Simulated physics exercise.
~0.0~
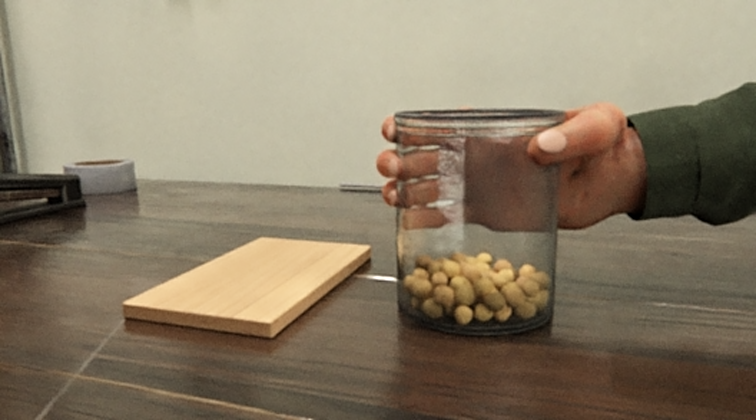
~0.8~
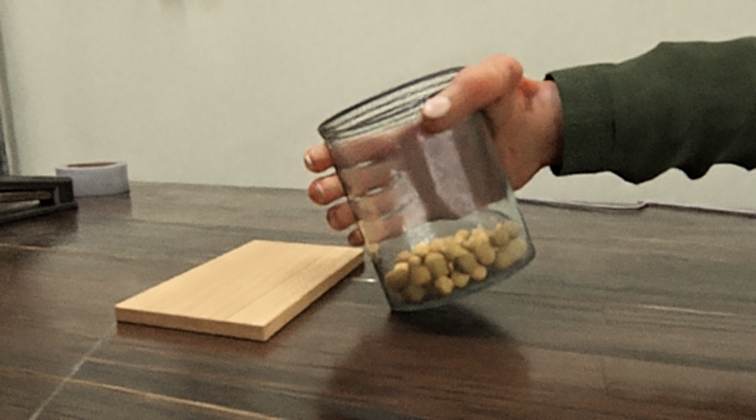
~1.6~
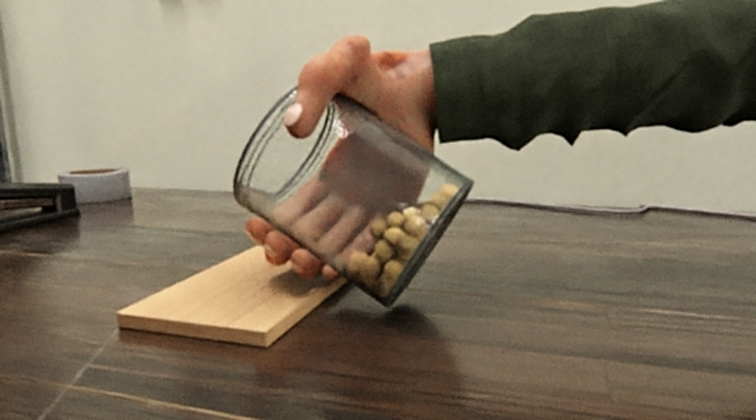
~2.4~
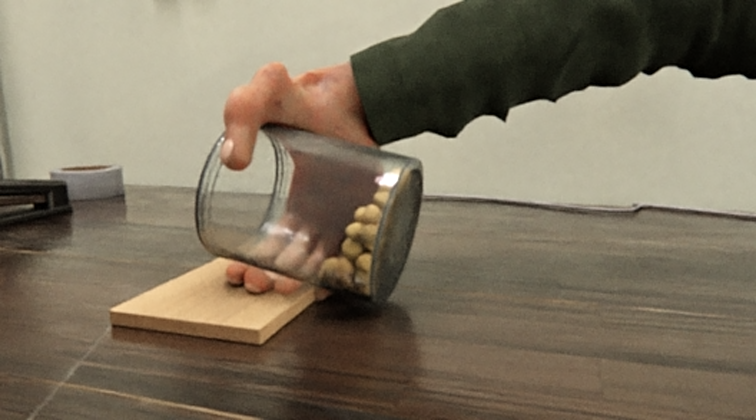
A hand tips a clear jar of yellowish beads left onto a wooden block, spilling none.
